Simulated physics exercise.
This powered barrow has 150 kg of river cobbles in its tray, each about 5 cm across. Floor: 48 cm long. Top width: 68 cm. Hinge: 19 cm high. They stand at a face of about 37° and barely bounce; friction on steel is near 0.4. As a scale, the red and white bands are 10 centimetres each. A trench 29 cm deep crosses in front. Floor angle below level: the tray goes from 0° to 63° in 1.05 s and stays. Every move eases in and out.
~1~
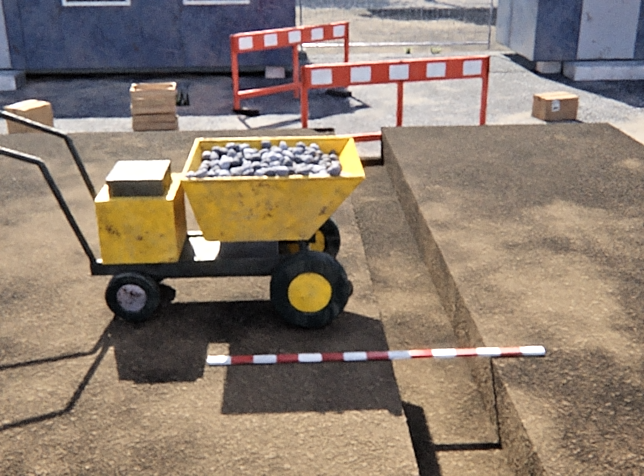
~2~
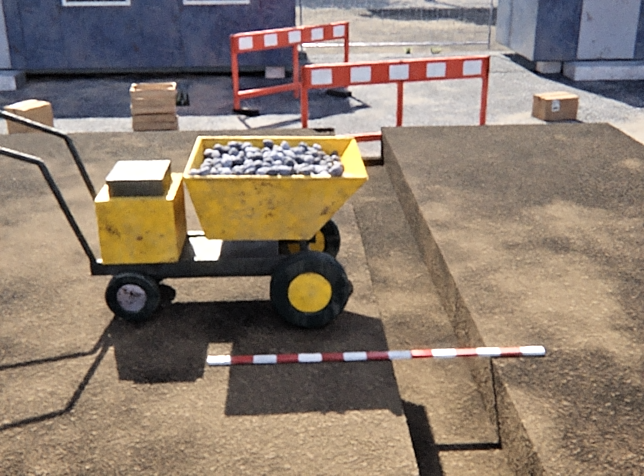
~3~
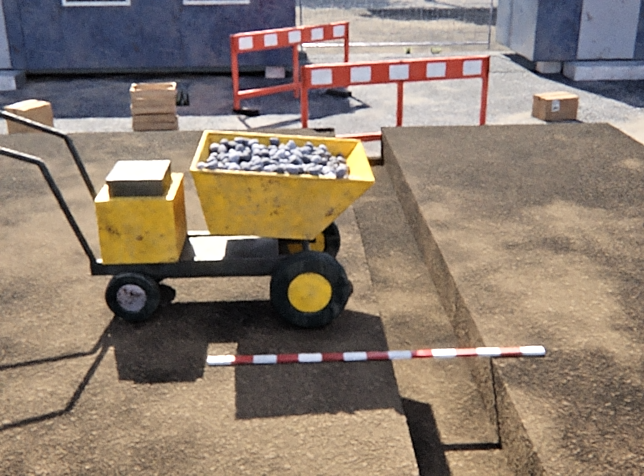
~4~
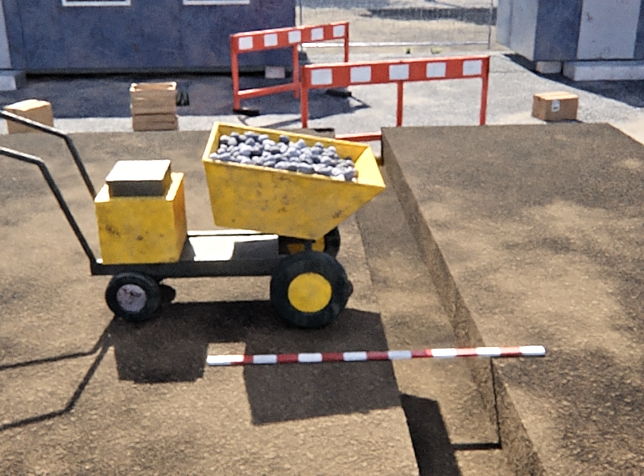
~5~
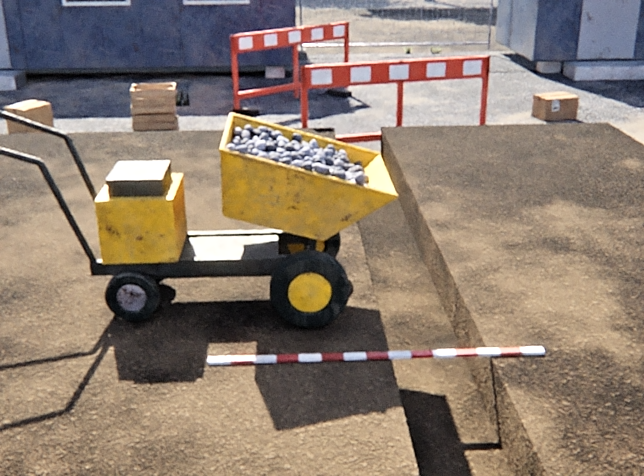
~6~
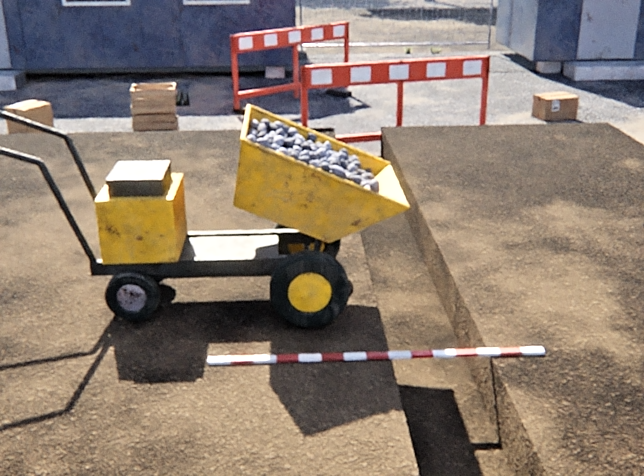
Construction yard, a yellow powered barrow standing beside a trench, its tray of grey cobbles tilting steadily steeper towards the right.
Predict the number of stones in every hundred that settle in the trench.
Close to 57 in a hundred.
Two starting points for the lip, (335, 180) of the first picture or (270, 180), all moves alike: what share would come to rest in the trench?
75 %, then 70 %.
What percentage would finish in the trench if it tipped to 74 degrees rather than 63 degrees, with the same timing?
In that case some 65 per cent.
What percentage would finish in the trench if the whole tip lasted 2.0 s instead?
Near 65 per cent.
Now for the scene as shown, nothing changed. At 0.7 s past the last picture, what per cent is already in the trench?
Roughly 10% by that time.
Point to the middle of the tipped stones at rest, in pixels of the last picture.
Their middle is at about (447, 319).
Then, 0.4 s after the last picture the floor is at 53°, 100 % in the tray; the foremost stones are at (427, 238).
Then, 0.7 s after the last picture the floor is at 63°, 76 % in the tray, 12 % in the trench, 12 % past the trench; the foremost stones are at (510, 298).
Then, 1.1 s after the last picture the floor is at 63°, 47 % in the tray, 22 % in the trench, 32 % past the trench; the foremost stones are at (593, 287).
Then, 3.0 s after the last picture the floor is at 63°, 10 % in the tray, 57 % in the trench, 34 % past the trench; the foremost stones are past the picture's edge.
